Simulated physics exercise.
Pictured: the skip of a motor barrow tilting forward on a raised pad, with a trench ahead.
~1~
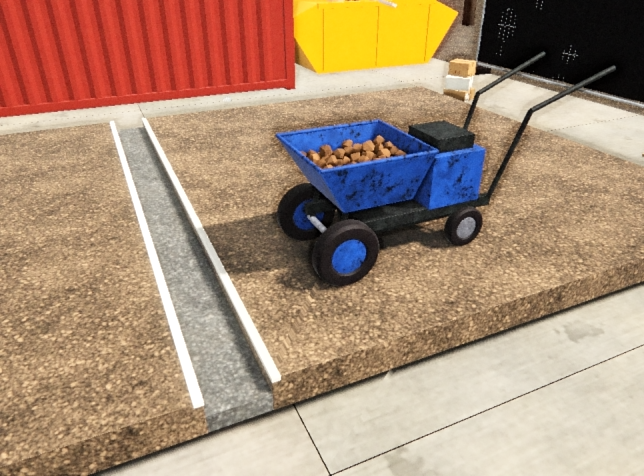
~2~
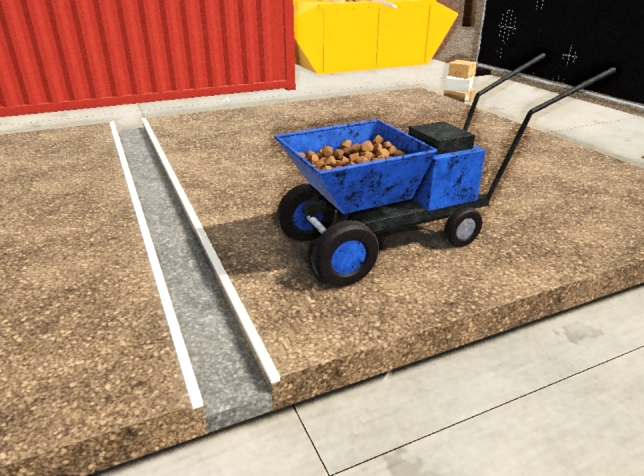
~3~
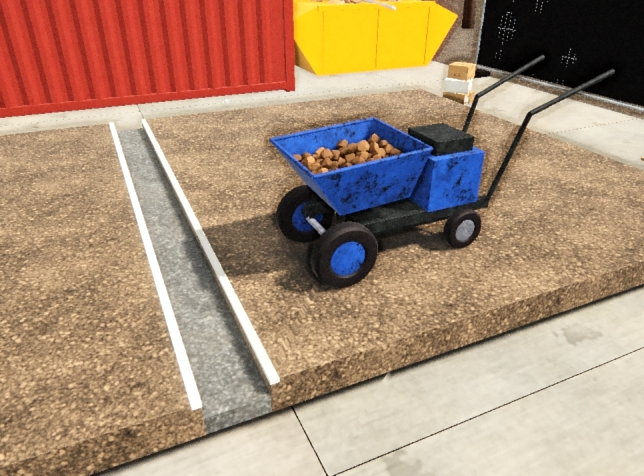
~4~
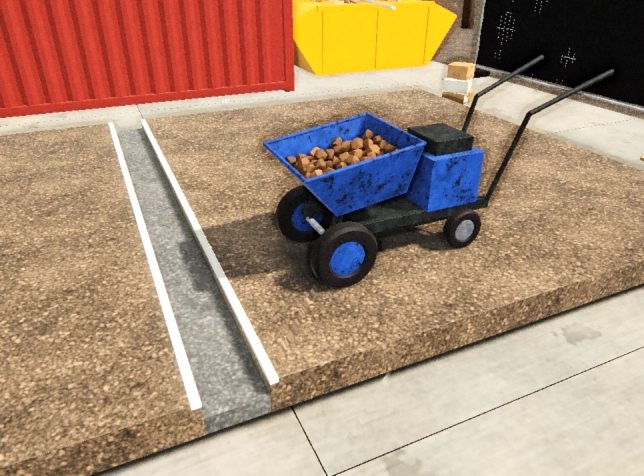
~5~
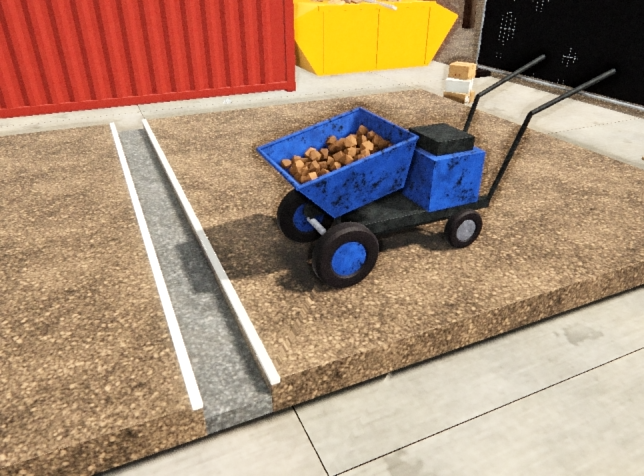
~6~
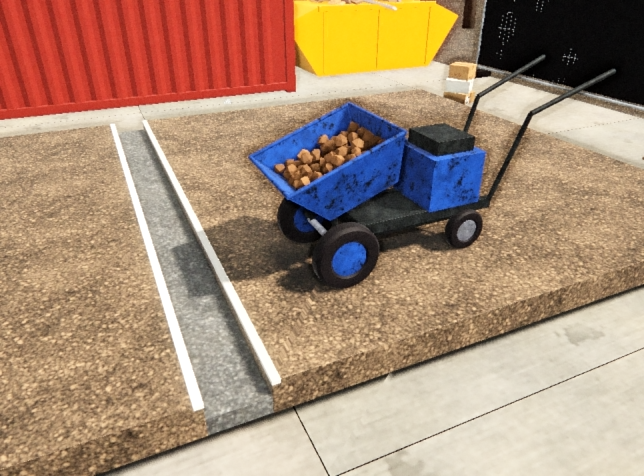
At first, a blue motor barrow loaded with brown clods stands on a raised earth pad, its skip level and facing a shallow, white-edged trench to the left. The skip then tilts forward slightly, and keeps tipping until it leans clearly toward the trench, the clods still inside and the wheels unmoved.
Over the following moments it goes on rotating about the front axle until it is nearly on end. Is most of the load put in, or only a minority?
Most of it.
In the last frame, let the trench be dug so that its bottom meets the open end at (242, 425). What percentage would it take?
I'd put it at some 90 in a hundred.
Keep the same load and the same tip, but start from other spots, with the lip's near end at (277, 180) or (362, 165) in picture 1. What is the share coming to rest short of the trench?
About 0 per cent first, about 50 per cent second.
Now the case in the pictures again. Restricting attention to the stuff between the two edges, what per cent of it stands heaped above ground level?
30 %.
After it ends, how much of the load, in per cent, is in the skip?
Close to 10 per cent.
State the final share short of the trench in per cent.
It works out to close to 15 per cent.
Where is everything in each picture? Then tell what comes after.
In the first picture, lip of the skip at (321, 172), level; top of the load at (368, 147), clay clods; first edge of the trench at (255, 336); far edge at (184, 357), the trench over half as wide as the skip, and shallow for its width.
In the second picture, lip of the skip at (319, 173), tipped barely; top of the load at (367, 157).
In the third picture, lip of the skip at (314, 177), tipped barely; top of the load at (369, 159).
In the fourth picture, lip of the skip at (306, 182), tipped a little; top of the load at (363, 156).
In the fifth picture, lip of the skip at (298, 189), tipped a little; top of the load at (358, 154).
In the sixth picture, lip of the skip at (289, 198), tipped clearly; top of the load at (349, 152); first edge of the trench at (255, 339); far edge at (184, 359).
Soon after the last picture, skip tipped steeply; all in the skip.
A little later, skip tipped right over; most in the skip; a small part short of the trench; a small part in or heaped over the trench.
Later still, skip tipped right over; about a quarter in the skip; a small part short of the trench; about two thirds in or heaped over the trench; a stray few beyond it.
At rest, skip tipped right over; a small part in the skip; a small part short of the trench; most in or heaped over the trench; a stray few beyond it.
